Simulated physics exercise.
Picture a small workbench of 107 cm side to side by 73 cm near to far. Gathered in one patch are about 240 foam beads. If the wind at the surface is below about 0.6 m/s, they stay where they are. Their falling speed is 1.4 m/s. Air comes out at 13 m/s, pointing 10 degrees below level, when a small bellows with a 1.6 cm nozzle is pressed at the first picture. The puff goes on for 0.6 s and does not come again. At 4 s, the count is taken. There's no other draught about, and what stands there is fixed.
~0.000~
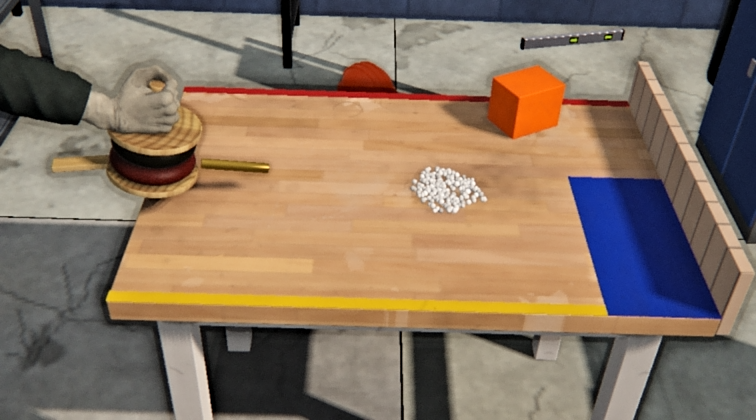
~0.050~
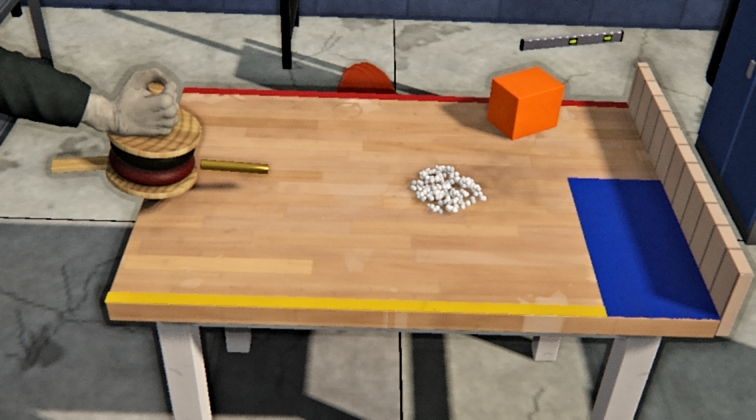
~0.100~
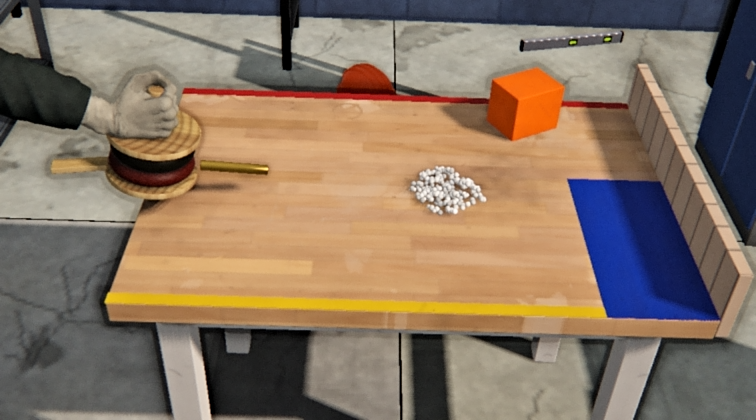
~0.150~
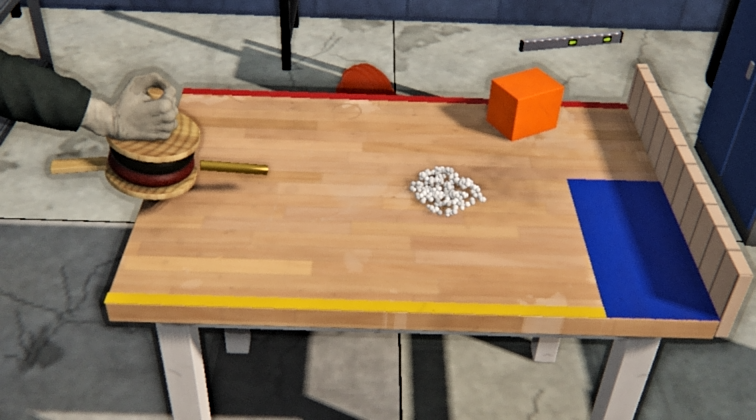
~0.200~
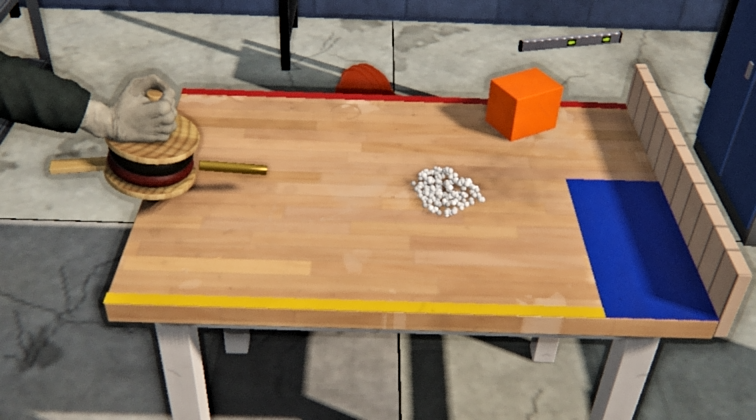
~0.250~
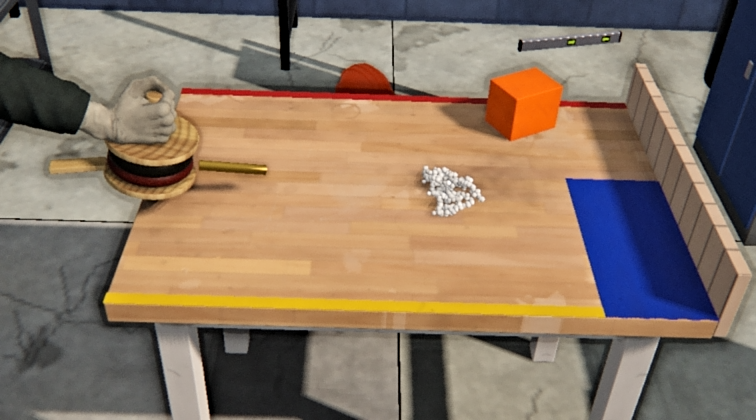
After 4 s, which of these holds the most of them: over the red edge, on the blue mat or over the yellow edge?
It is blue that takes the most.
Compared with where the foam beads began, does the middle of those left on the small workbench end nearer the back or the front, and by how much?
To the front, by about 10 cm.
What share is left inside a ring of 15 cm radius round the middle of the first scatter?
Roughly 0 per cent.
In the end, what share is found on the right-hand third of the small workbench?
80 %.
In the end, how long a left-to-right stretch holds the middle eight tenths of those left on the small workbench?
20 cm, give or take.
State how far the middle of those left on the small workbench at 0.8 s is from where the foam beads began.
It comes to near 45 cm.
After 0.8 s, 100 % are still on the top, 58 % are on the blue mat, 0 % over the red edge and 0 % over the yellow edge; the middle of those left on the top is near (658, 205).
After 1.3 s, 88 % are still on the top, 58 % are on the blue mat, 12 % over the red edge and 0 % over the yellow edge; the middle of those left on the top is near (676, 229).
After 2.2 s, 86 % are still on the top, 58 % are on the blue mat, 14 % over the red edge and 0 % over the yellow edge; the middle of those left on the top is near (681, 235).
After 4.0 s, at the end, 58 % are on the blue mat, 14 % over the red edge and 0 % over the yellow edge; the middle of those left on the top is near (681, 235).
